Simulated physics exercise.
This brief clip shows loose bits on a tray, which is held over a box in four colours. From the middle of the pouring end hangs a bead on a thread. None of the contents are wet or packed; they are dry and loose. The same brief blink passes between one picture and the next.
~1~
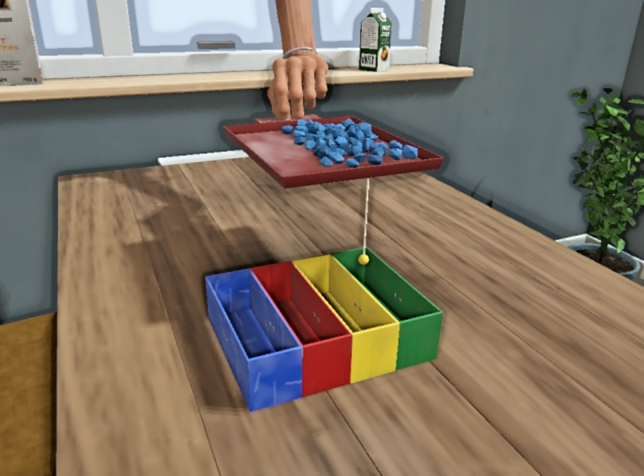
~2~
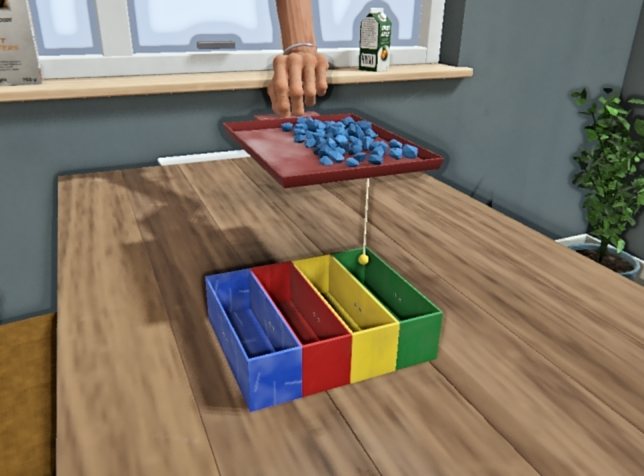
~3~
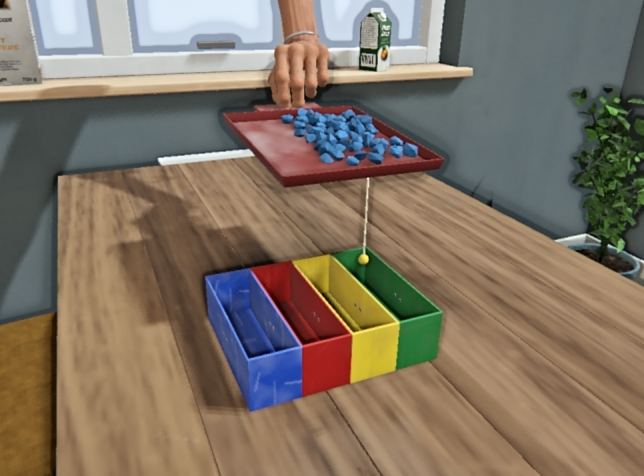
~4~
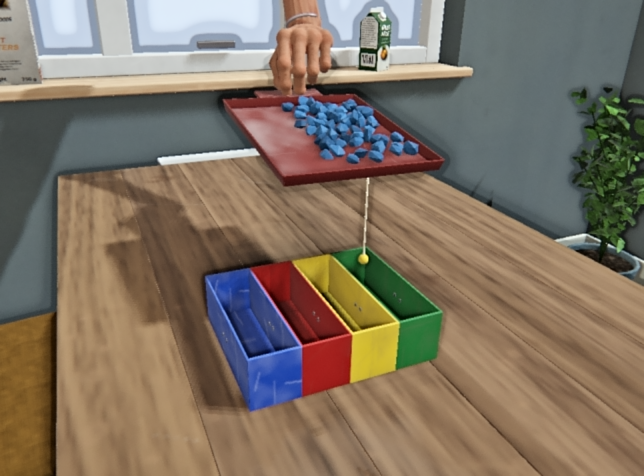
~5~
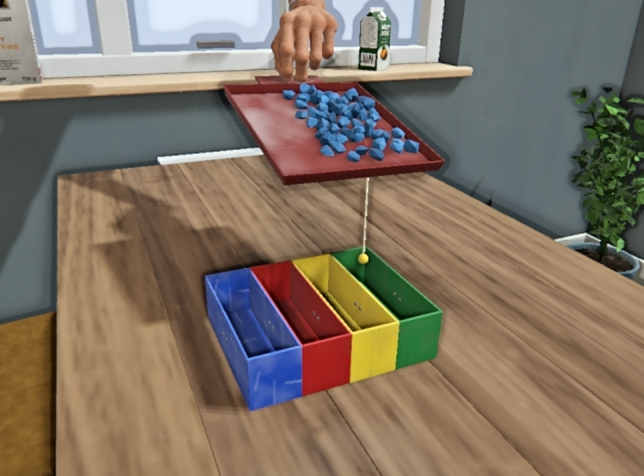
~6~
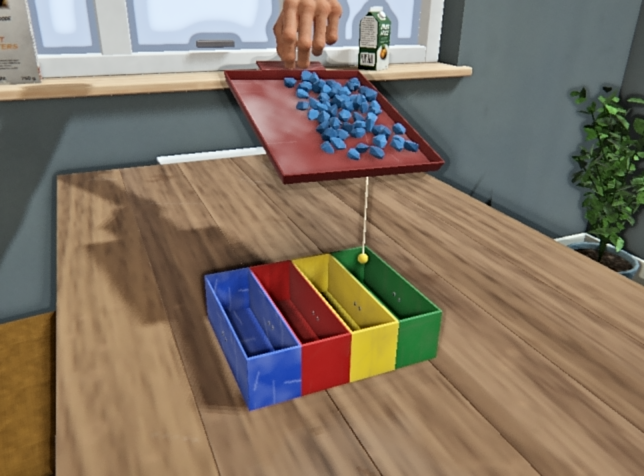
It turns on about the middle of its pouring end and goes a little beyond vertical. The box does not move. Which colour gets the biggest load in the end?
The green cell gets the biggest load.
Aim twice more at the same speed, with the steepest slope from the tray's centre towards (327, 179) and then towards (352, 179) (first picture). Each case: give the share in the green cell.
The first try gives close to 20 percent; the next gives 30 percent.
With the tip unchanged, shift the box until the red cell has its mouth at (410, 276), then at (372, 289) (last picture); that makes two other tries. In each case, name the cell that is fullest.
Well, the first time it's the cell in red, and the second time it's that yellow cell.
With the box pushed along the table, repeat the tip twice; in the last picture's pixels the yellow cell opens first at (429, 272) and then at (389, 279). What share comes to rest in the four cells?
Roughly 100 %, then roughly 90 %.
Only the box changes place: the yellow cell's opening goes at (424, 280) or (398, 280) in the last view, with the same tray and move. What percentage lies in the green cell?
30 and 40 in a hundred.
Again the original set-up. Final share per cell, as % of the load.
Per cell: Blue at 0 %, red at 0 %, yellow at 10 %, green at 30 %.
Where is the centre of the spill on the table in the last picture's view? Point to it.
About (468, 323) in the last picture.
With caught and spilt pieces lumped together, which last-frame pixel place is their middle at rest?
I'd place the middle at about (424, 327).
Just after the last frame, tray tipped steeply; the larger part on the tray; roughly a quarter falling or outside the box.
A moment on, tray tipped past a quarter turn; about a tenth on the tray; roughly a quarter in the green cell; just a few in the yellow cell; roughly two thirds falling or outside the box.
Further on, tray tipped past a quarter turn; roughly a third in the green cell; about a tenth in the yellow cell; roughly two thirds falling or outside the box.
When it is over, tray tipped past a quarter turn; roughly a third in the green cell; about a tenth in the yellow cell; not one in the blue cell; not one in the red cell; roughly two thirds outside the box.
